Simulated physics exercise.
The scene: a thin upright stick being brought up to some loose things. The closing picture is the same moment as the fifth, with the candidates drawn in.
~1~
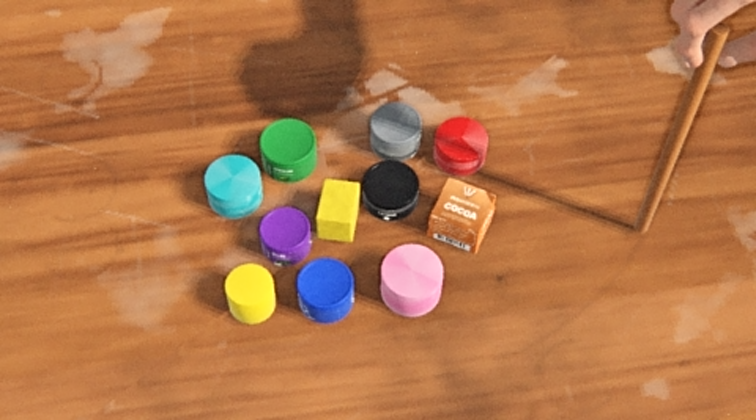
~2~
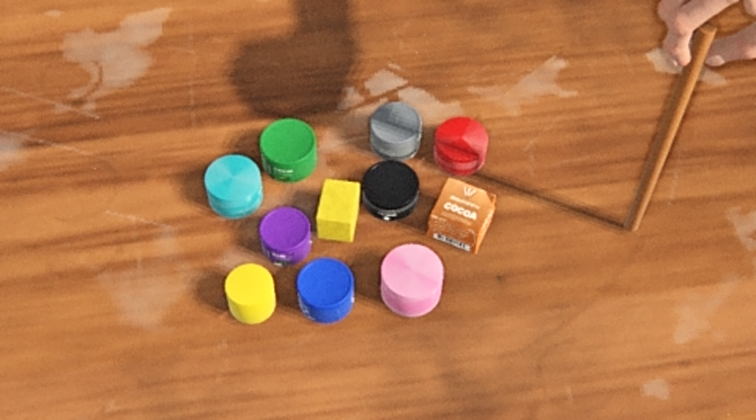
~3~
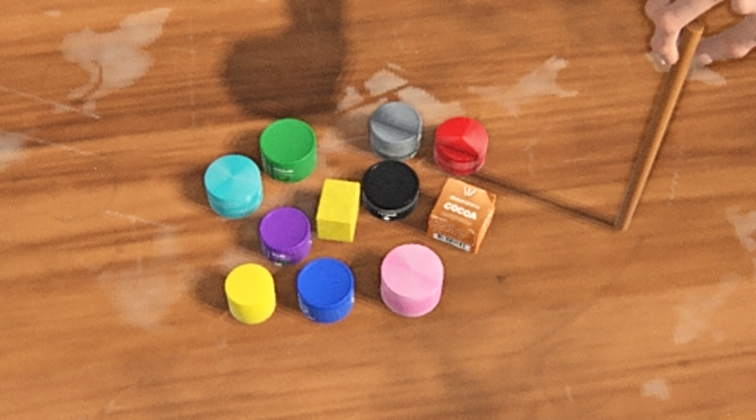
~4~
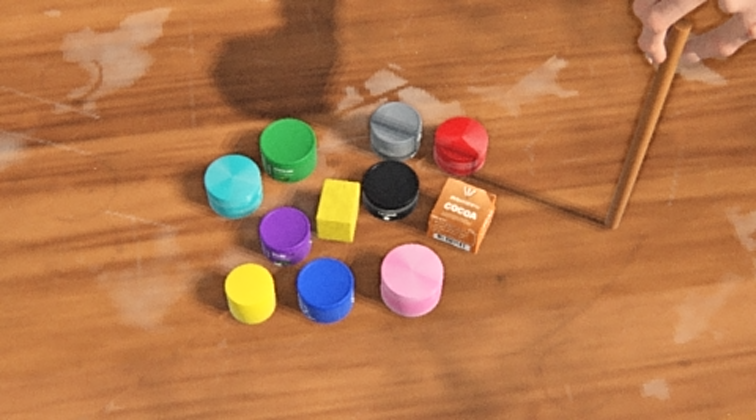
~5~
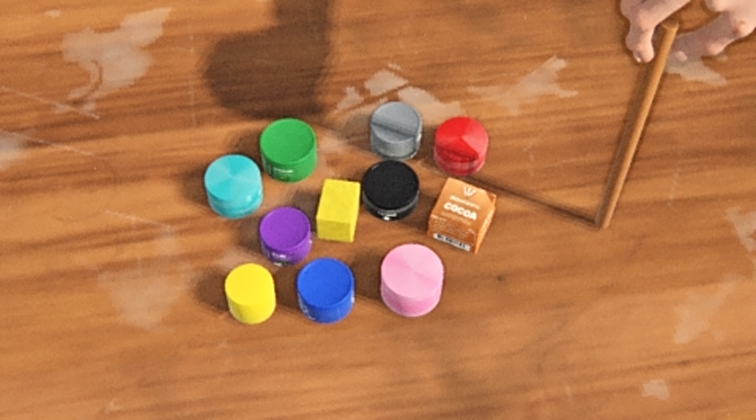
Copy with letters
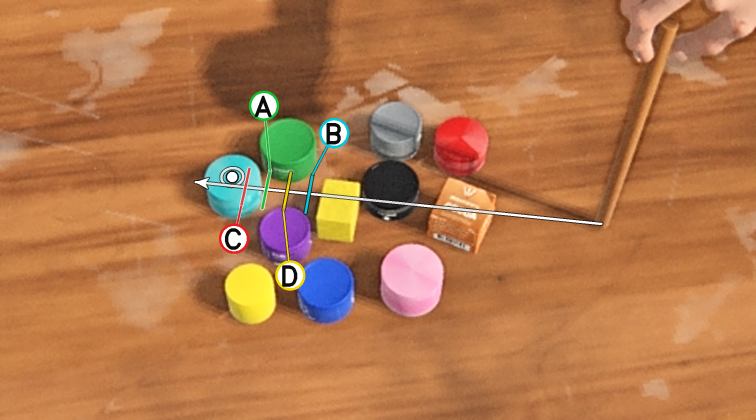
A worn wooden tabletop with pale patches is seen from above at a steep angle by a still camera. Green, turquoise, purple, grey, red, black, blue and pink round containers stand loosely grouped with a yellow pot at lower left, a yellow block in the middle and an orange cocoa packet at right. From the upper right, a hand slides a thin brown upright stick slowly leftward, narrowing its gap to the packet, while the grouped things stay still.
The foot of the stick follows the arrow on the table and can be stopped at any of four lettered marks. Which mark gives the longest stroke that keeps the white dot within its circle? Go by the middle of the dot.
A.
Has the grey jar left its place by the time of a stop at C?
No.
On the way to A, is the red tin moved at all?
No.
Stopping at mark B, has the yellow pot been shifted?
No.
On the marked copy, A at (266, 189); B at (309, 194); C at (245, 187); D at (288, 192); the arrow from (601, 224) to (195, 182); the white dot at (232, 177).
With A. Early on, foot of the stick (480, 212); orange packet (444, 219).
Further on, foot of the stick (361, 200); black tub (340, 169); orange packet (406, 228).
At the end, foot of the stick (266, 191); black tub (335, 160); orange packet (406, 228); the dot is still in its ring.
As for the rest, B keeps the dot in but is short; C shifts the dotted thing to (211, 190); D keeps the dot in but is short.
